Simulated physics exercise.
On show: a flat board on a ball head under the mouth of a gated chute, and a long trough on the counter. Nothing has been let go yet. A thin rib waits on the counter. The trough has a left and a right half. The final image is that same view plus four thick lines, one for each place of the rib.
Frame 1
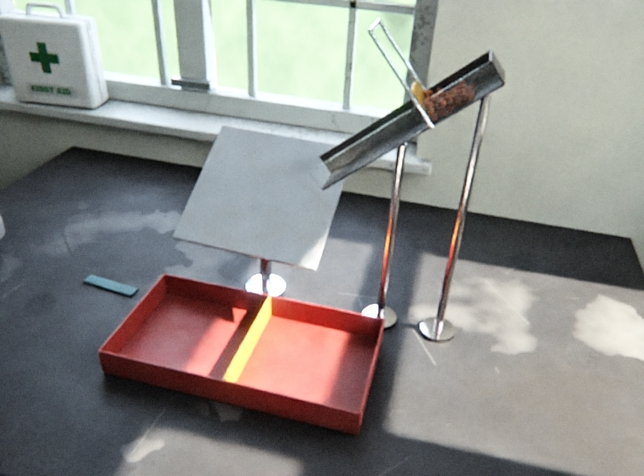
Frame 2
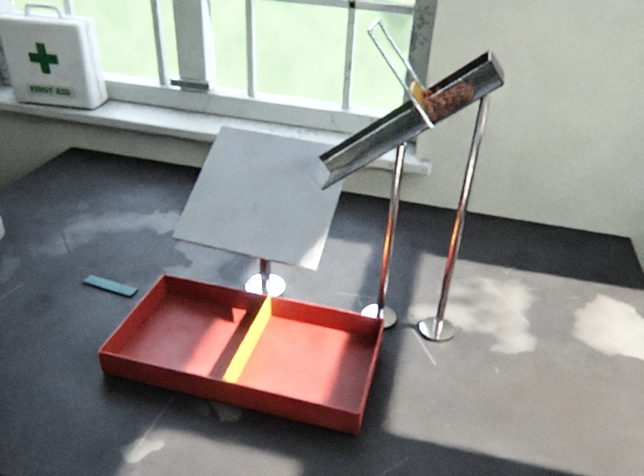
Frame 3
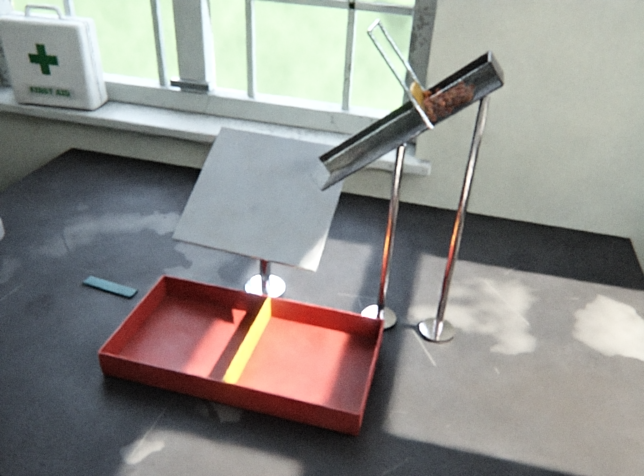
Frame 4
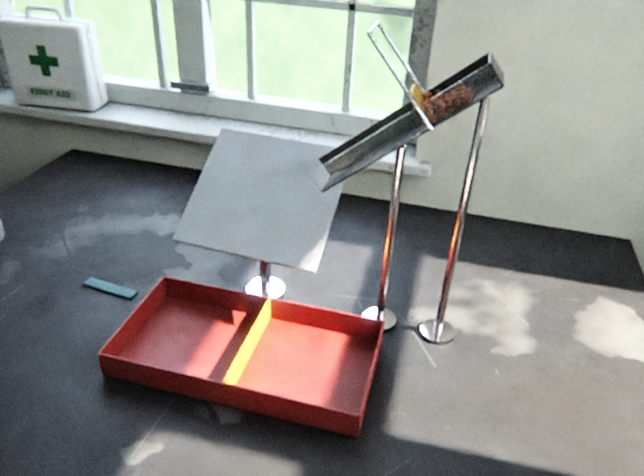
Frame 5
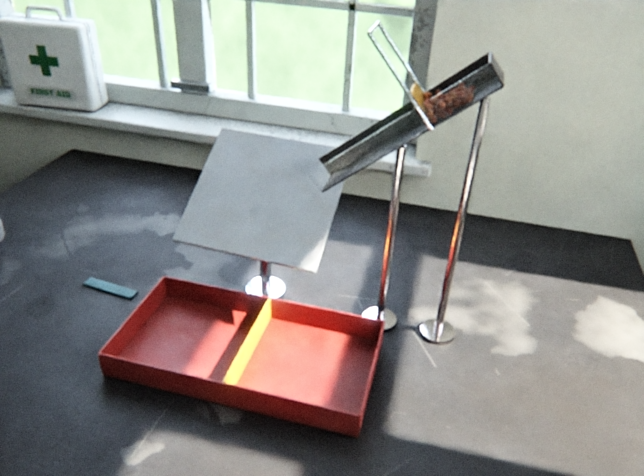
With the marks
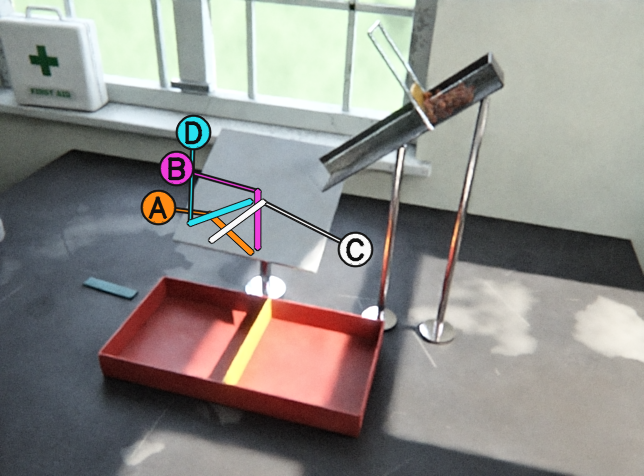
On a dark counter by a window, a chute, tilted board and red tray stay still.
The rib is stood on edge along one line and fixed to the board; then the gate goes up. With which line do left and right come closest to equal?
Line A does it best.
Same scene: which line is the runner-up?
Here it is line B.
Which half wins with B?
More lands on the right.
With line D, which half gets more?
The left half.
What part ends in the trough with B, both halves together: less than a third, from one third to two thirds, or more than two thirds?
Line B gives more than two thirds.
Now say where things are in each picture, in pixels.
The first picture shows load behind the gate at (446, 100), clay pellets; lip of the chute at (327, 182), sloping fairly steeply.
The second picture shows middle of the board at (264, 192), tilted fairly steeply; middle of its low edge at (241, 253); of its high edge at (286, 136).
The third picture shows front corners of the trough at (98, 352) and (360, 414); front end of its middle wall at (223, 381); gate still shut at (415, 92).
The fourth picture shows middle of the load at (445, 102); lip at (327, 184).
The fifth picture shows middle of the load at (445, 102); lip at (327, 184).
On the marked copy, line A from (209, 214) to (250, 252); line B from (257, 191) to (257, 247); line C from (263, 202) to (211, 240); line D from (249, 201) to (190, 223).
For line A, of what is caught, about half in the left half, about half in the right.
For line B, of what is caught, about a quarter in the left half, most in the right.
For line C, of what is caught, nearly all in the left half, a stray few in the right.
For line D, of what is caught, nearly all in the left half, a stray few in the right.
